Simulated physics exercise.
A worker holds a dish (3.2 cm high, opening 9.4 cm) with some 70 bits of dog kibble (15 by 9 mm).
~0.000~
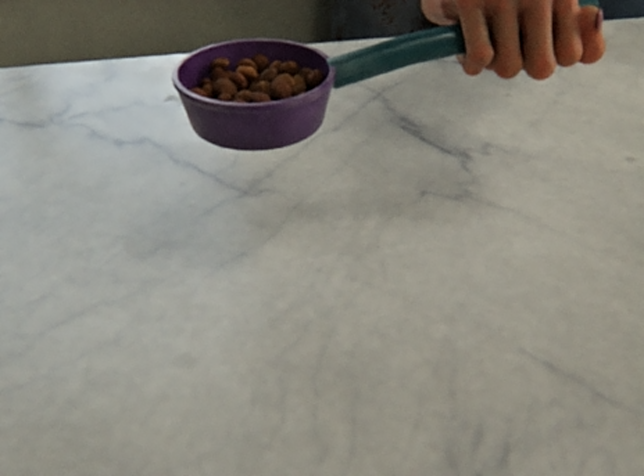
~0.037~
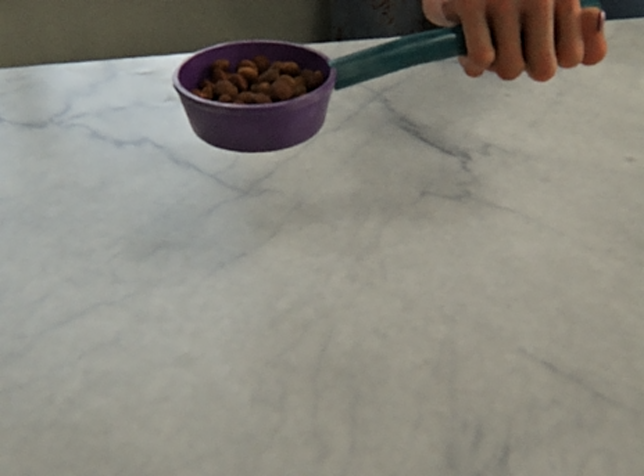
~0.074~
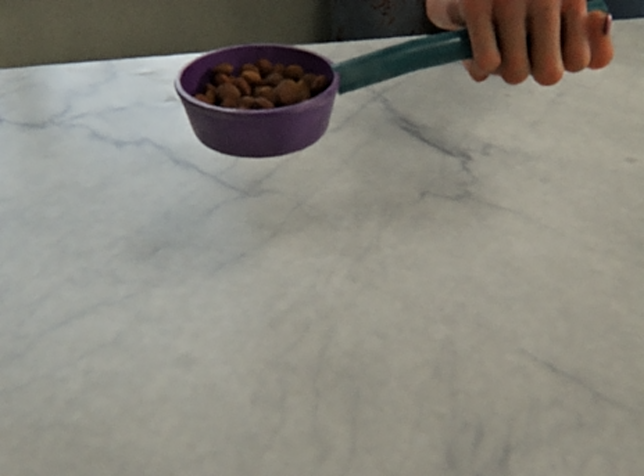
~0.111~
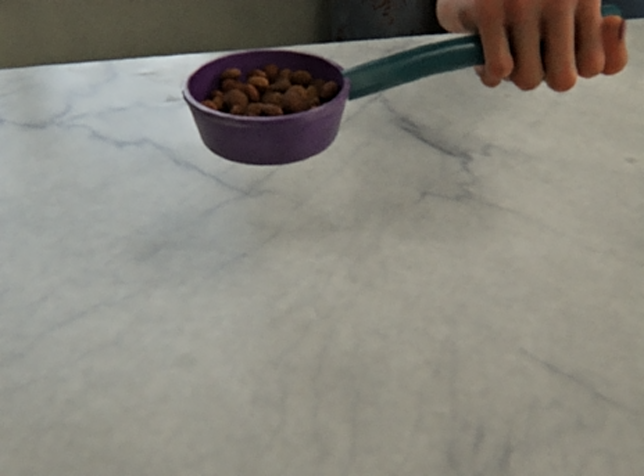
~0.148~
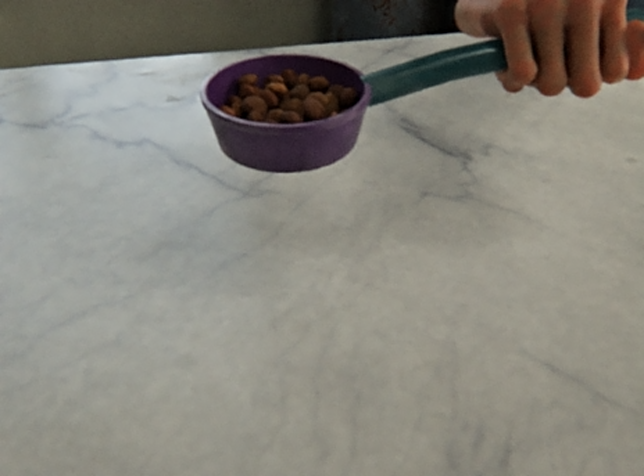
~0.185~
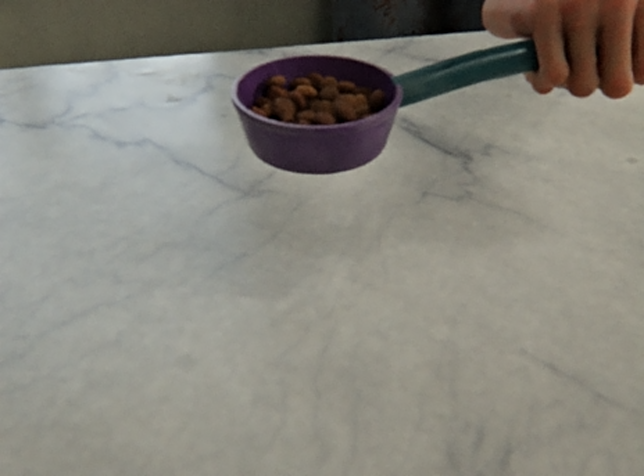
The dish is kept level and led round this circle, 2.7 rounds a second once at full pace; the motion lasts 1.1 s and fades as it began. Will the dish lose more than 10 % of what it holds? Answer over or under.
Share spilt, set against 10 %: Under.
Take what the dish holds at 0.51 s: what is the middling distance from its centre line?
About 2.5 cm.
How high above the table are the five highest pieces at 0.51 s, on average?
Some 14 cm.
After 0.51 s, dish 100 %; middle of the pieces not yet landed near (273, 112).
After 0.78 s, dish 100 %; middle of the pieces not yet landed near (278, 78).
After 1.02 s, dish 100 %; middle of the pieces not yet landed near (360, 100).
Then, at 1.26 s, dish 100 %; middle of the pieces not yet landed near (359, 92).
At rest (1.6 s), dish 100 %.
